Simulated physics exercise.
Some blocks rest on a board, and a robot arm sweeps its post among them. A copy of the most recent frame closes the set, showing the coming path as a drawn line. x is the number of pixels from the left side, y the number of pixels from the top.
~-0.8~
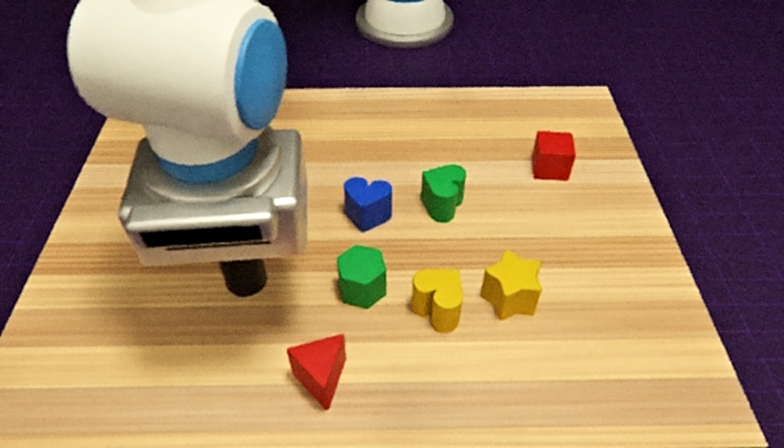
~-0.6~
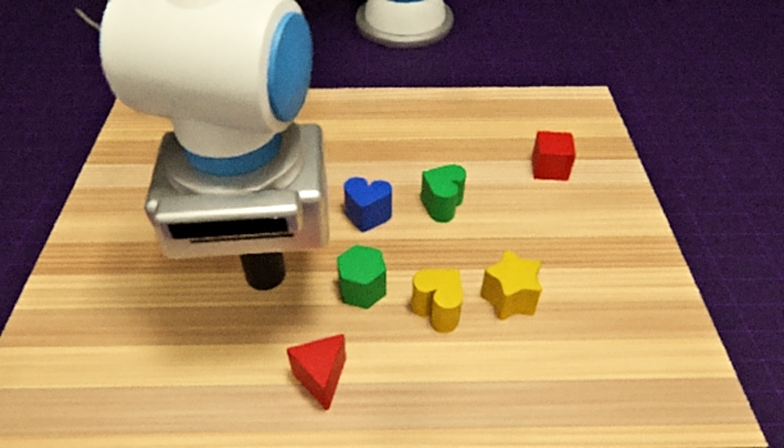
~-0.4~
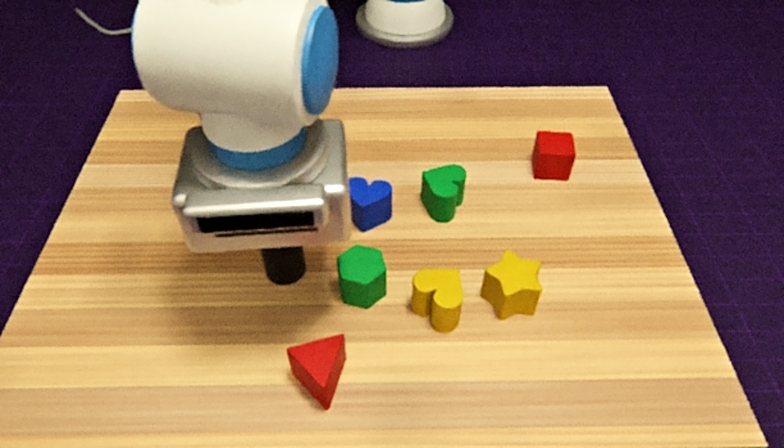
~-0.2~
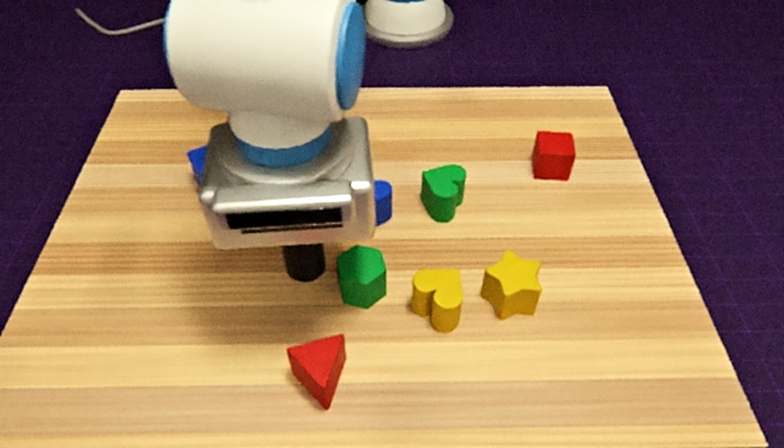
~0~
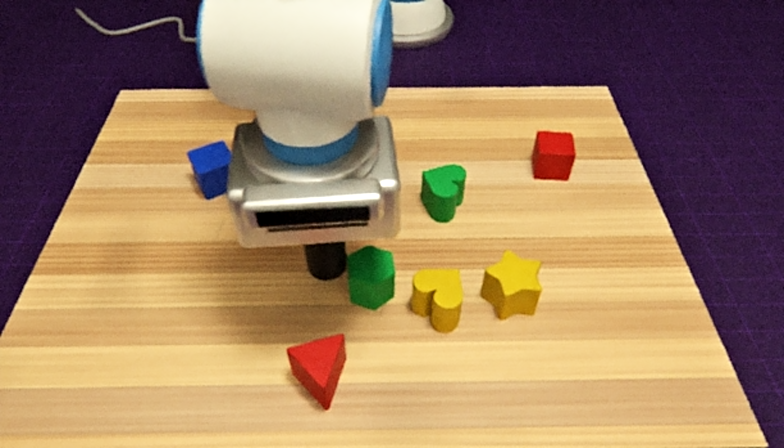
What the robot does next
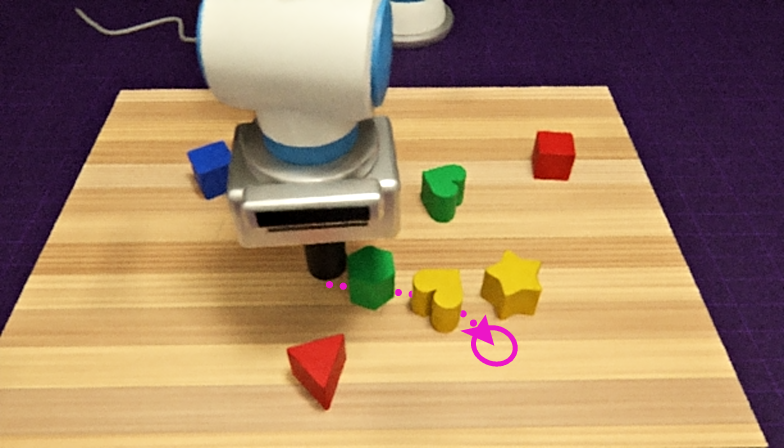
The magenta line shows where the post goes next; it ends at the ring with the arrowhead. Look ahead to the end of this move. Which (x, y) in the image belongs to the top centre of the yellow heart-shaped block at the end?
Expect it around (591, 369).
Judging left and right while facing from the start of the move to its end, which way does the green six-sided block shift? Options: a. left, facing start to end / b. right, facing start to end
I'll go with b - right, facing start to end.
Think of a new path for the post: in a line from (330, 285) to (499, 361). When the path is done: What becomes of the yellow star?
Once the post is done, the yellow star is in a new spot.
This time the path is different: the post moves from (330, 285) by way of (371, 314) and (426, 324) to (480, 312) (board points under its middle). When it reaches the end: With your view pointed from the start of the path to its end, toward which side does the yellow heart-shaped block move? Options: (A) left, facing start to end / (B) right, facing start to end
The correct letter is A.
The line goes from (330, 285) by way of (389, 291) and (449, 305) to (494, 345).
On the path given first. One third of the way, post (391, 273); green six-sided block (429, 284), turned 40° clockwise; yellow heart-shaped block (478, 301), turned 25° anticlockwise.
Two thirds of the way, post (453, 287); green six-sided block (491, 305), turned 60° clockwise; yellow heart-shaped block (530, 332), turned 35° anticlockwise; yellow star (520, 274), turned 15° anticlockwise.
At the end, post (499, 327); blue heart-shaped block unmoved; green six-sided block (544, 345), turned 50° clockwise; yellow heart-shaped block (591, 369), turned 50° anticlockwise; yellow star (524, 276), turned 25° anticlockwise.
